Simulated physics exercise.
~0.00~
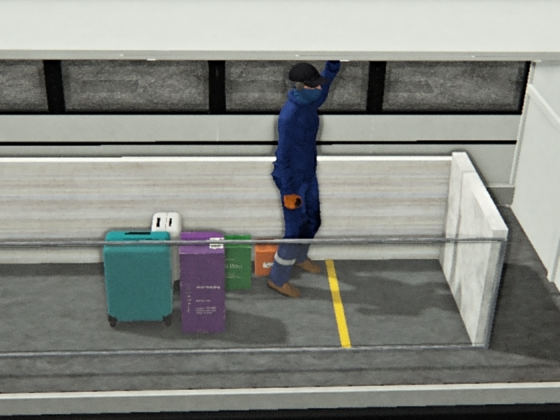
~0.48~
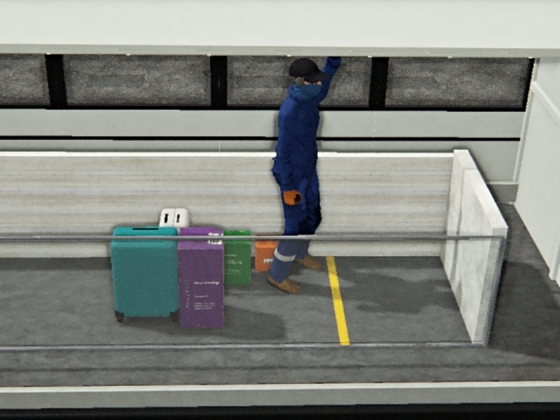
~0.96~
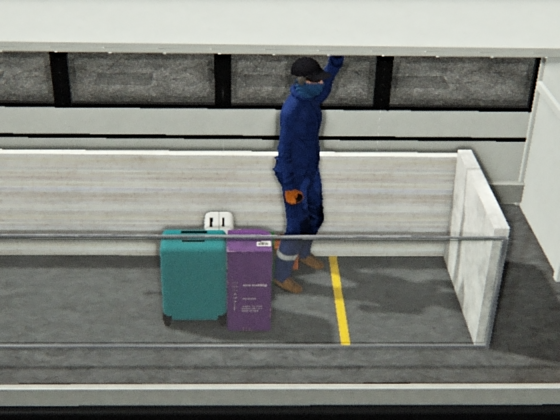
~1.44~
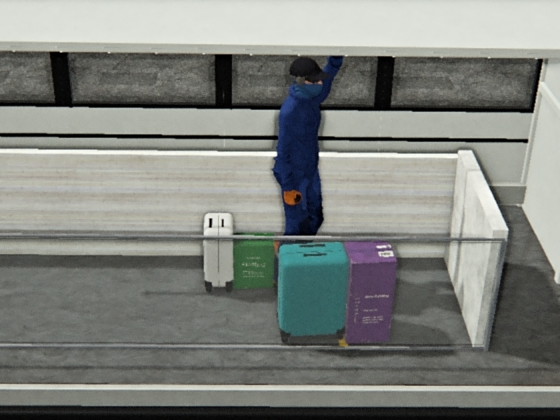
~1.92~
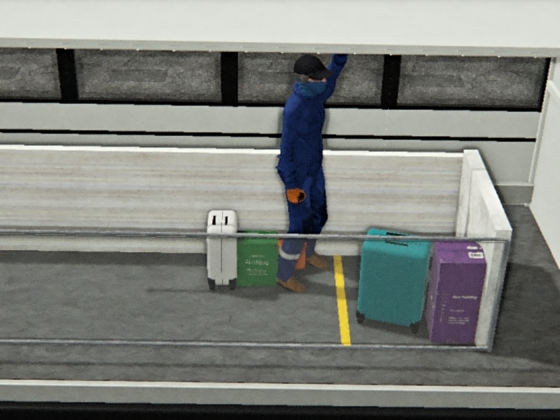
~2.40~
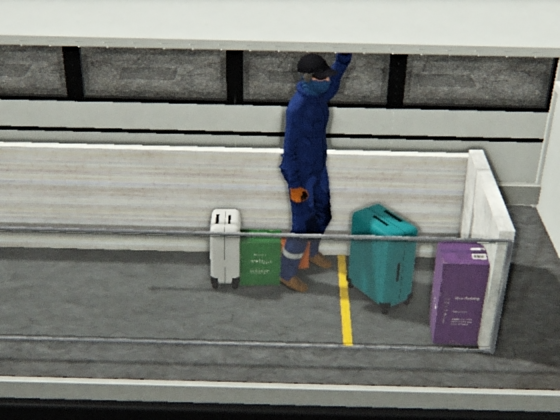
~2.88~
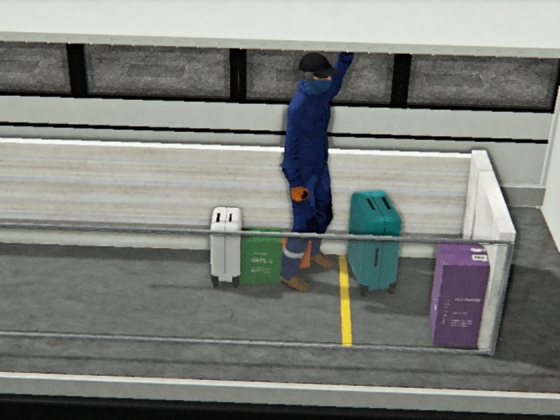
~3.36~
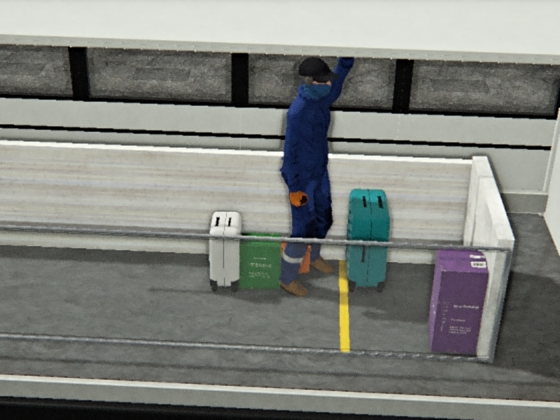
The teal case and purple bag slide right past the yellow line, stopping beyond the passenger.
